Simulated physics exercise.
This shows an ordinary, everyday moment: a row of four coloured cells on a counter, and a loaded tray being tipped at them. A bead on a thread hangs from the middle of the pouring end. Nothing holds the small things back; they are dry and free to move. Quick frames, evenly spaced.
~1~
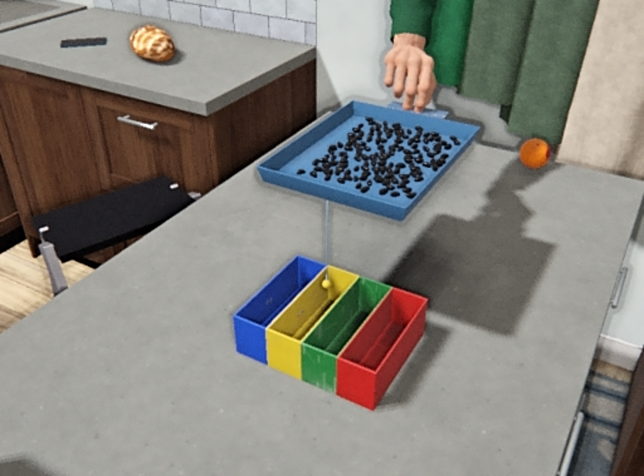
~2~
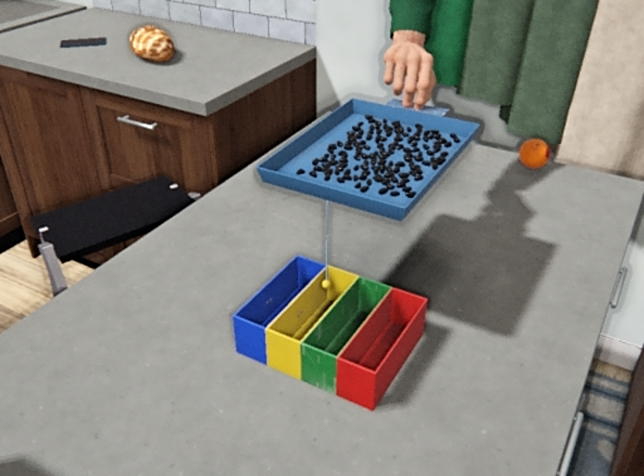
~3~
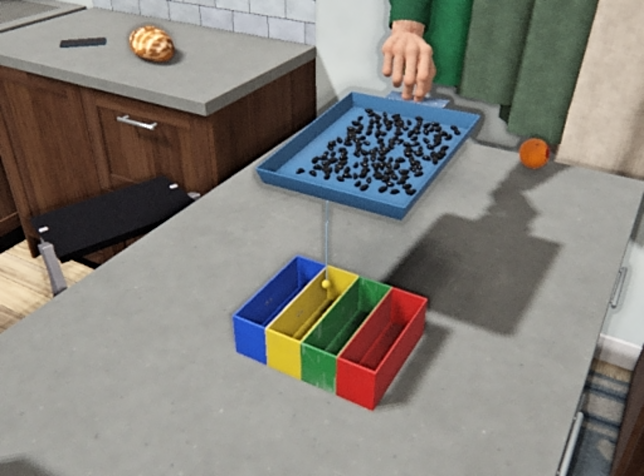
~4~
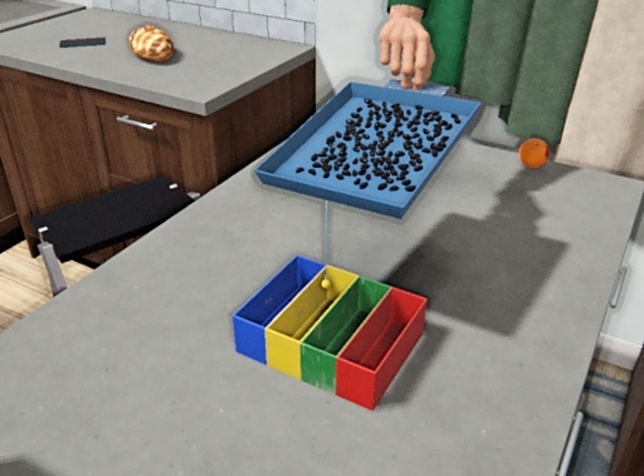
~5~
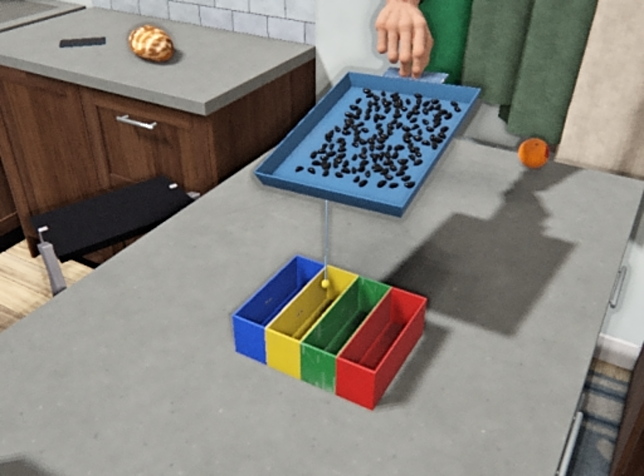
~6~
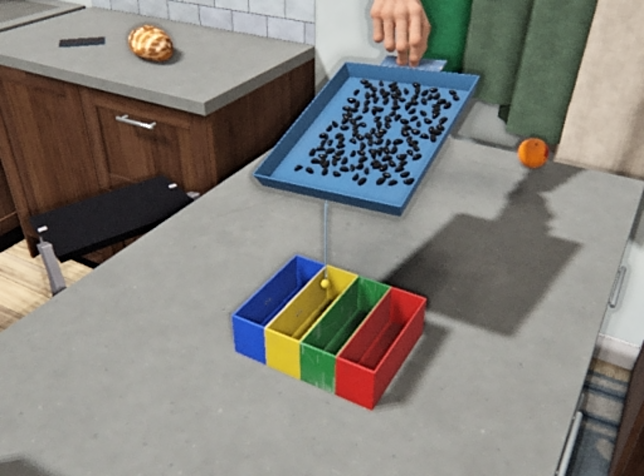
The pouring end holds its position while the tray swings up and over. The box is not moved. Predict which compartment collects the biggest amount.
Biggest amount: The blue compartment.
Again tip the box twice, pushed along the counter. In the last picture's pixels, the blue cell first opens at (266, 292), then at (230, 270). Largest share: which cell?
For the first spot I'd say that blue cell, and for the second spot the cell in yellow.
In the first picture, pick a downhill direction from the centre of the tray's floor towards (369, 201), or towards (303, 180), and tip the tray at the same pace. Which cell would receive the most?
First try: The red one; second try: The cell in blue.
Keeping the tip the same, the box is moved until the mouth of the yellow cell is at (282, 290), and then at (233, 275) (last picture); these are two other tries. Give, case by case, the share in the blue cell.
Trial 1 around 40 percent, trial 2 around 0 percent.
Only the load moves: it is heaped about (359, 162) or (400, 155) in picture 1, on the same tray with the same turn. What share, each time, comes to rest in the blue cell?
It comes to about 30 per cent the first time and about 30 per cent the second.
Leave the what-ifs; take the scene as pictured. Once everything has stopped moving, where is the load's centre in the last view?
I'd place the middle at about (265, 332).
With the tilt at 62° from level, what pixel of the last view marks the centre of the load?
Roughly at (307, 179).
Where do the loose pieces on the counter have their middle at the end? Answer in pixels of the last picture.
Centre: Roughly (215, 312).
Just after the last frame, tray tipped steeply; almost all on the tray; about a tenth falling or outside the box.
A moment on, tray tipped past a quarter turn; roughly half on the tray; about a tenth in the blue cell; just a few in the yellow cell; just a few in the green cell; roughly a third falling or outside the box.
Further on, tray tipped past a quarter turn; roughly a third in the blue cell; about a tenth in the yellow cell; about a tenth in the green cell; roughly a third falling or outside the box.
When it is over, tray tipped past a quarter turn; roughly a third in the blue cell; about a tenth in the yellow cell; about a tenth in the green cell; not one in the red cell; roughly a third outside the box.
